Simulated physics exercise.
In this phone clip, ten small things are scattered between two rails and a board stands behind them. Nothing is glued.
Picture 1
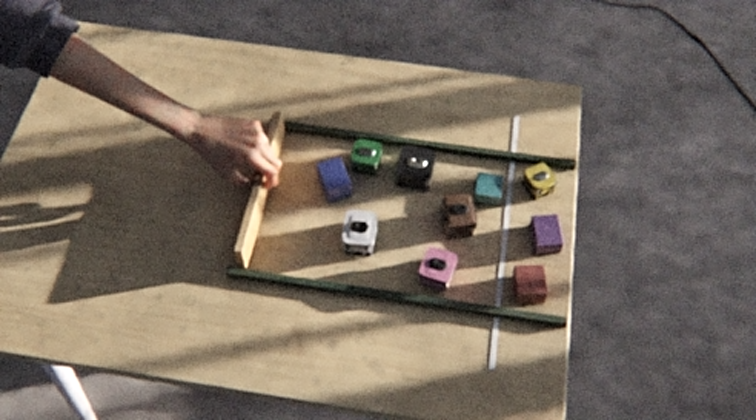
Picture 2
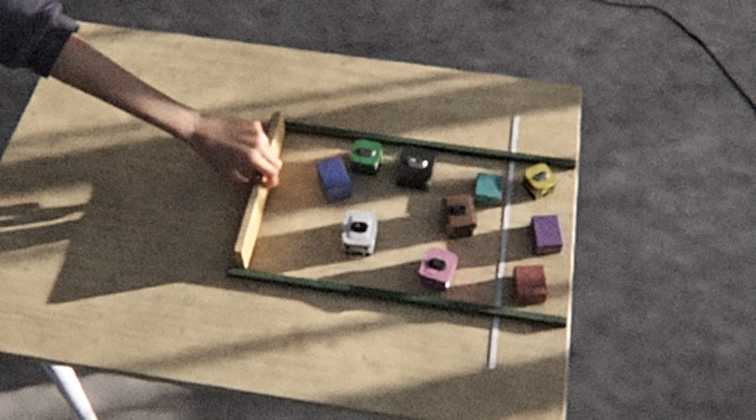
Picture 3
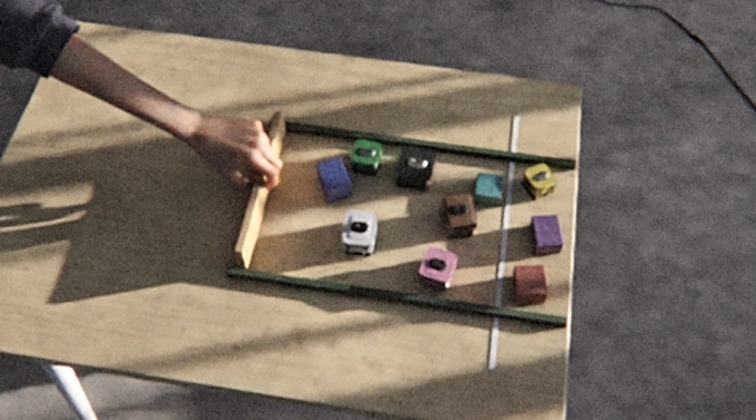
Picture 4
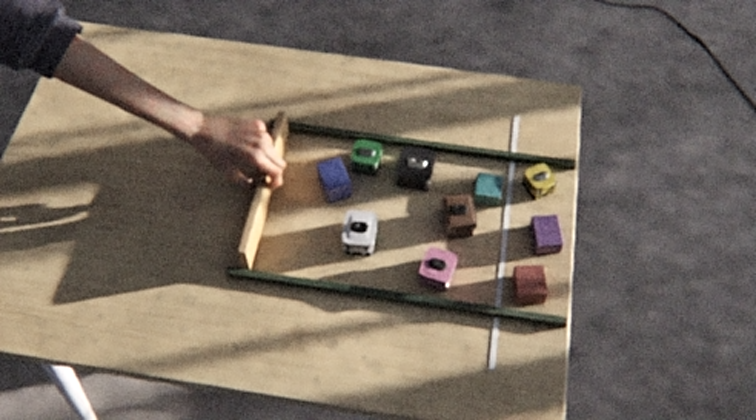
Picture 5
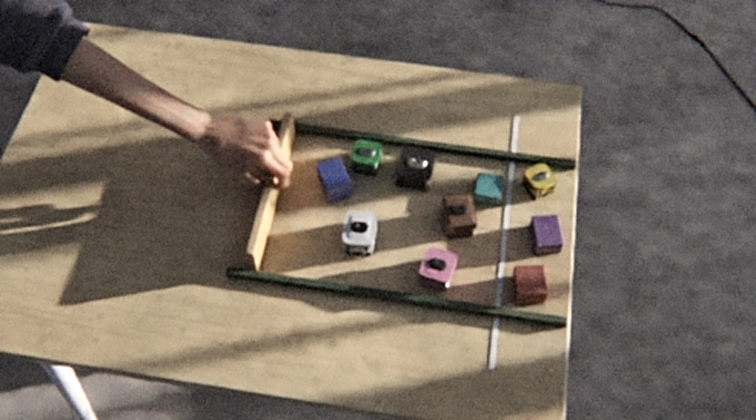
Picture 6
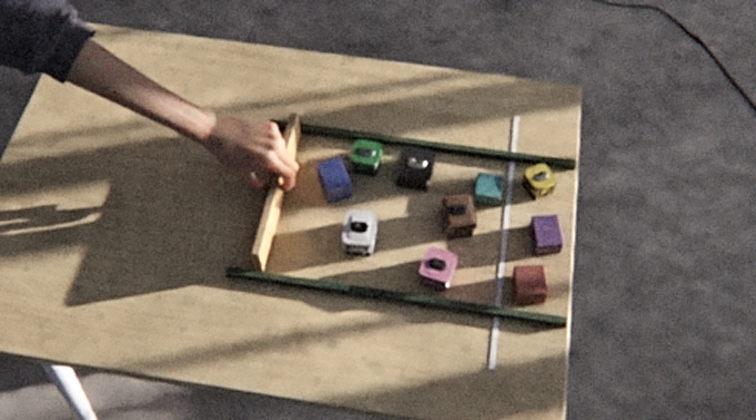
A hand slides a wooden board slightly right between two rails toward scattered, motionless colored objects.
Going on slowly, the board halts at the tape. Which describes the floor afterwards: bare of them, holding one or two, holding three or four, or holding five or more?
Lost three or four.
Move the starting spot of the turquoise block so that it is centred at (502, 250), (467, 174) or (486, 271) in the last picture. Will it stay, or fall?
Try one it is not knocked off; try two it goes off the edge; try three it is not knocked off.
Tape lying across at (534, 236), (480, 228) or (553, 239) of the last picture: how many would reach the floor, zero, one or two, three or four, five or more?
Place by place: Five or over, then none, then more than four.
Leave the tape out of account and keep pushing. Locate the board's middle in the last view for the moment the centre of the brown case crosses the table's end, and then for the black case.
I reckon its middle sits around (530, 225) and then around (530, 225).
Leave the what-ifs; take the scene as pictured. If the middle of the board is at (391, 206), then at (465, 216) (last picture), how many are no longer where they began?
The first count is 4, and then it's 8.
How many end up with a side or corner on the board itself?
My count gives 4.
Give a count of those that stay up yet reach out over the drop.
I'd put it at 0.
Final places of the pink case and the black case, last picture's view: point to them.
The first ends close to (516, 294), the second close to (555, 188).
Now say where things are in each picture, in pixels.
In the first picture, purple block (546, 234); yellow case (539, 182); red block (530, 284); board (261, 187); tape (505, 232).
In the second picture, yellow case (539, 182); black case (416, 169).
In the third picture, red block (530, 284); white case (360, 233).
In the fourth picture, purple block (546, 234); pink case (438, 269).
In the fifth picture, yellow case (539, 182); turquoise block (489, 189).
In the sixth picture, purple block (546, 234); yellow case (539, 182); red block (530, 284); board (277, 190); tape (505, 232).
Soon after, none off yet; purple block at rest near (546, 234); yellow case at rest near (539, 182); red block at rest near (530, 284).
By the end, the number that fall off is three or four; fallen, turquoise block, yellow case and purple block.
